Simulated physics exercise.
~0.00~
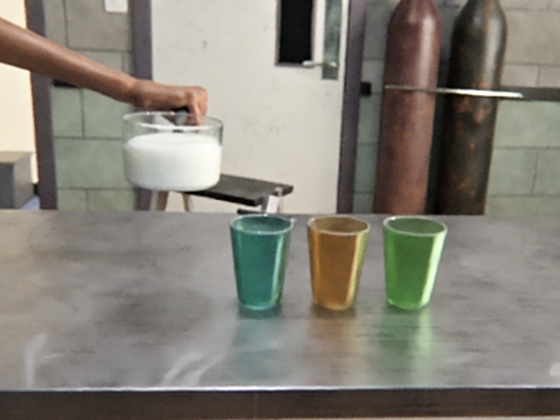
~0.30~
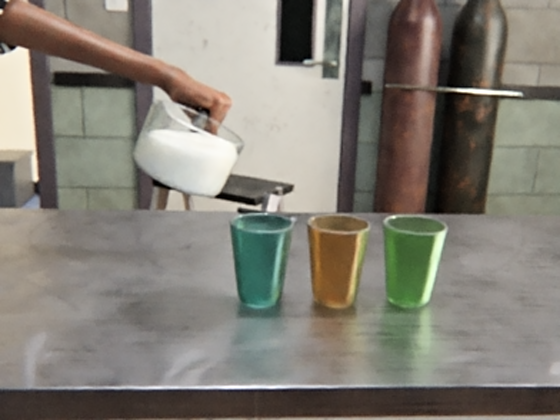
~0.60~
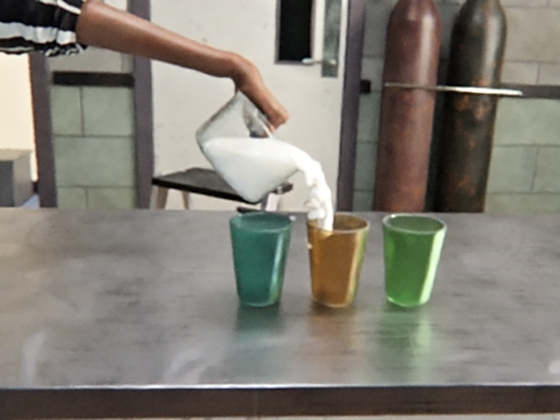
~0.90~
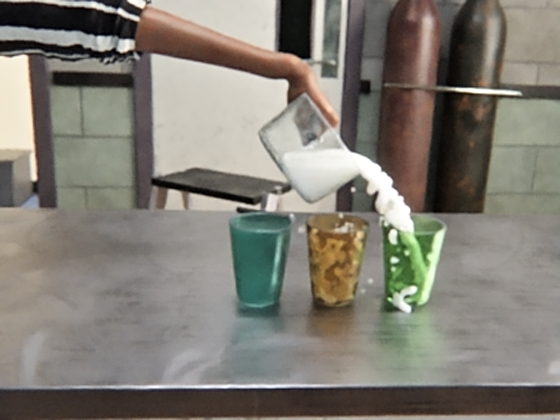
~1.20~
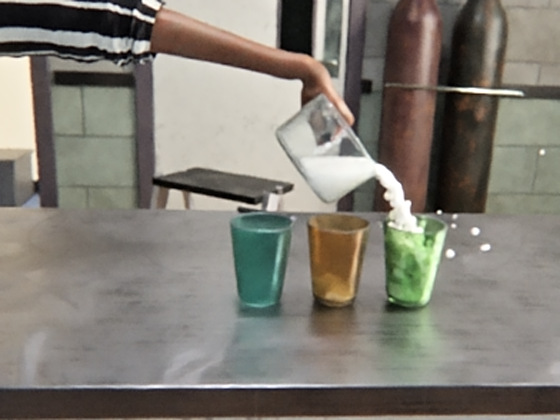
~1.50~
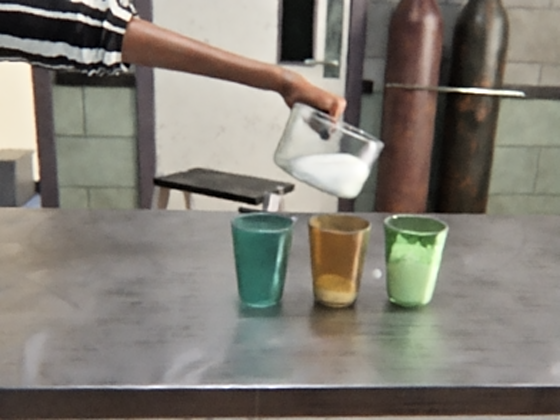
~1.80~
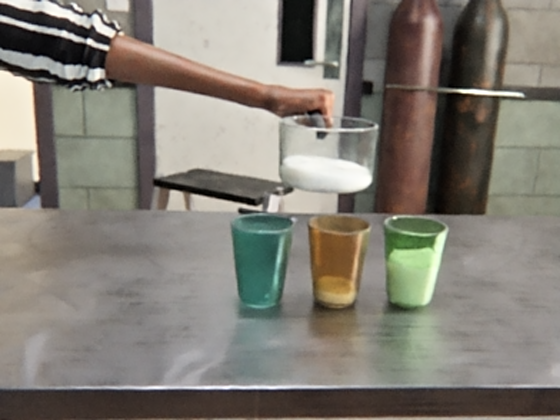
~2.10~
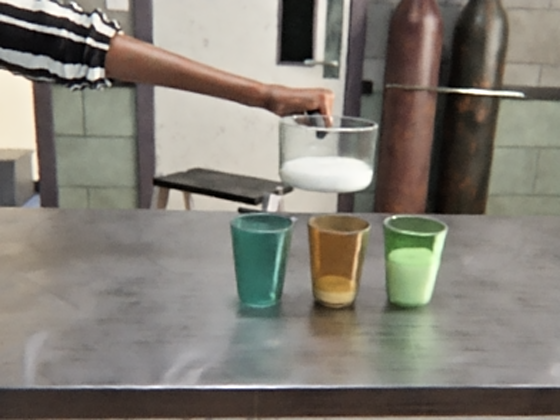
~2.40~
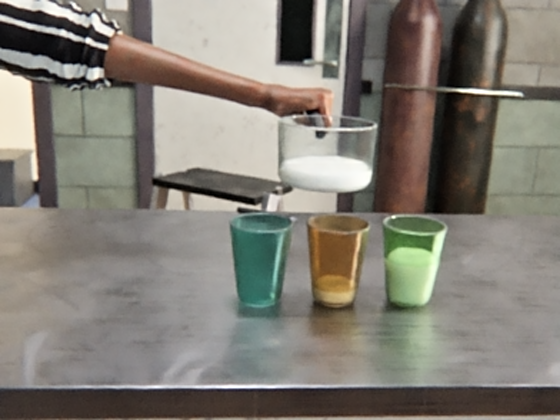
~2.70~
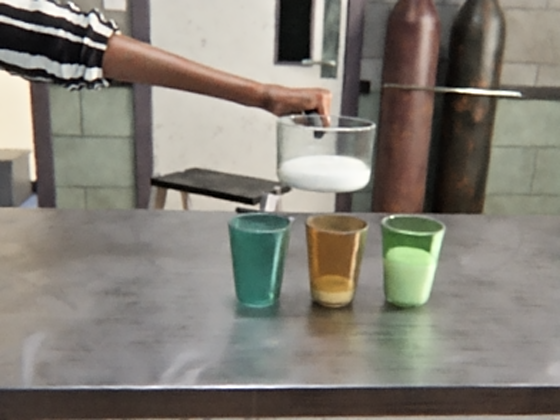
In a workshop with gas cylinders against a block wall, three empty tumblers, teal, amber and green, stand in a row on a metal table. A hand reaching in from the left holds a clear glass pot of milk and begins to tip it. As the arm moves right, milk streams into the amber tumbler, then into the green one, splashing a few drops, while the teal one is passed by. The pot tilts back level and stays above the tumblers, still holding some milk. The teal tumbler ends empty, the amber holds a little, and the green is over half full.
